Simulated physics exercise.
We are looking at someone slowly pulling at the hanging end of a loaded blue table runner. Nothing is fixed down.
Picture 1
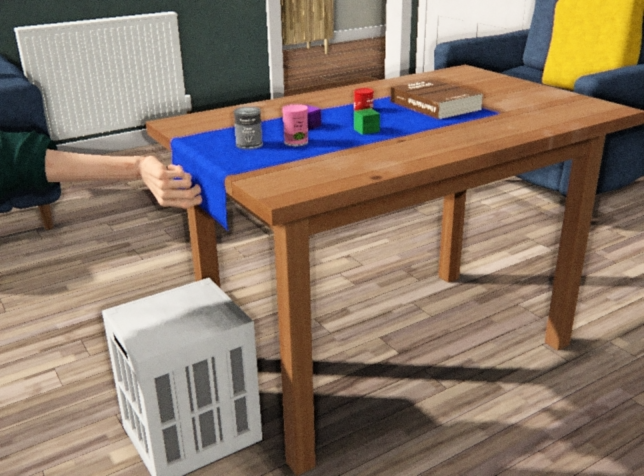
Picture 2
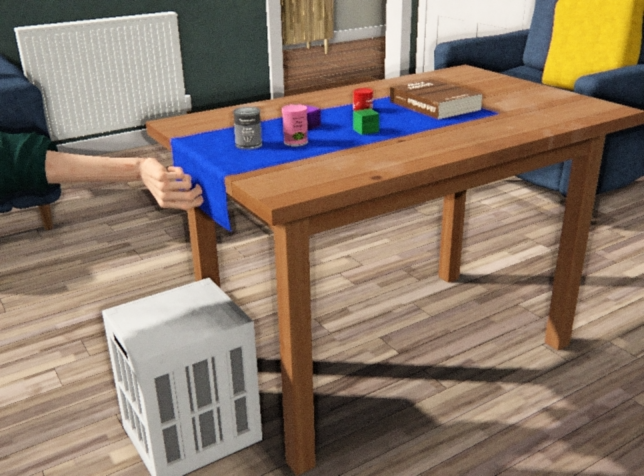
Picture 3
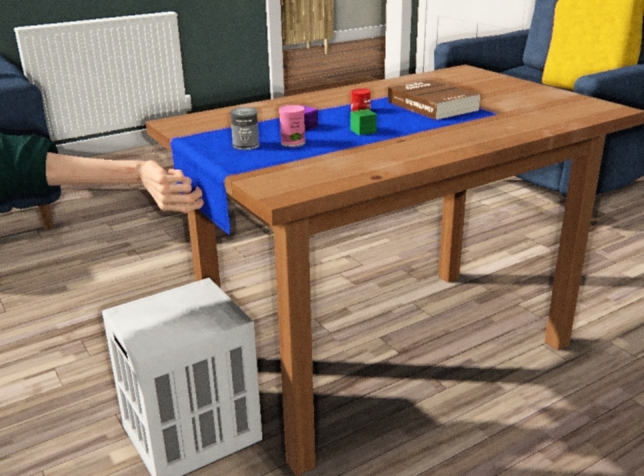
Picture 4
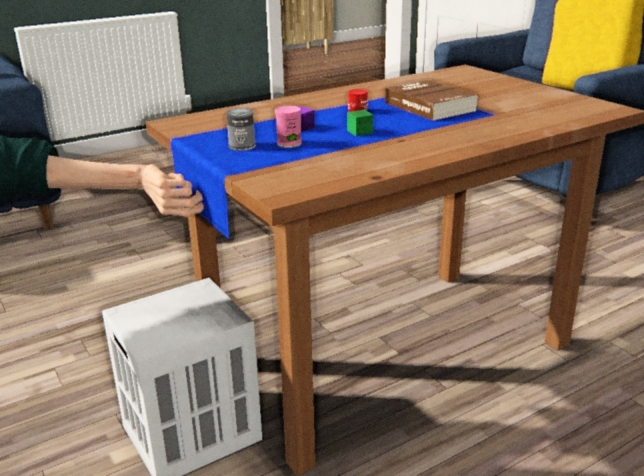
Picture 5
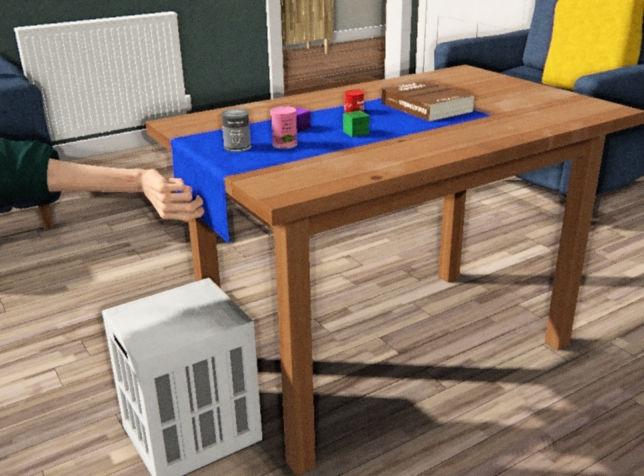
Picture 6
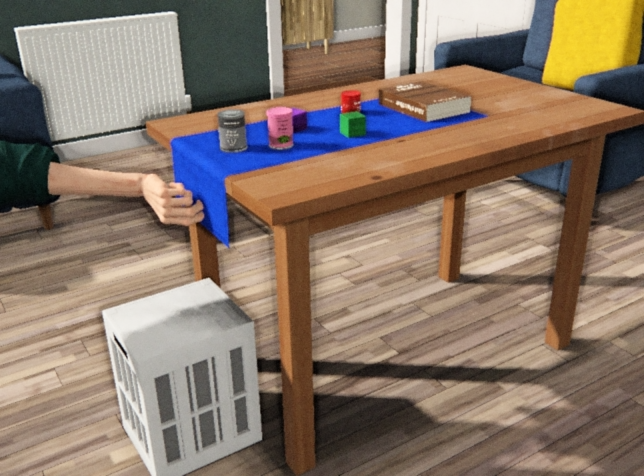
The clip shows a hand slowly pulling the hanging end of a blue runner down at a table's left side, while the grey can, pink can, purple cube, green cube, red pot and brown book shift slightly left with the cloth.
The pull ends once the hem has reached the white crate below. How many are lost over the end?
The count of fallen things is two.
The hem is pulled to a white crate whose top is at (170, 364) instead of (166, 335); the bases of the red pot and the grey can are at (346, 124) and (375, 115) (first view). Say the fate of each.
The red pot survives; the grey can keeps its place on top.
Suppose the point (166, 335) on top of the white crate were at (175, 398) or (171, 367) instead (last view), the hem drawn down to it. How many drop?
Over the edge go 4 and 3.
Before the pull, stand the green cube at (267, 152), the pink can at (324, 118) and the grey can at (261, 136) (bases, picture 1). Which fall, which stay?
The green cube drops off; the pink can does not fall; the grey can comes down.
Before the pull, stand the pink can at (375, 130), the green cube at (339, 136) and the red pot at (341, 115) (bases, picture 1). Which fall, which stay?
The pink can remains up; the green cube keeps its place on top; the red pot holds on.
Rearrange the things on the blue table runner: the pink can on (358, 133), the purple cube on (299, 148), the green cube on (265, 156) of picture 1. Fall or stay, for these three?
The pink can survives; the purple cube is carried off; the green cube goes over.
A little later, hem near (205, 272); grey can gone.
Next, hem on the crate; grey can and pink can gone.
When it is over, hem on the crate; grey can and pink can gone. It carries off two.
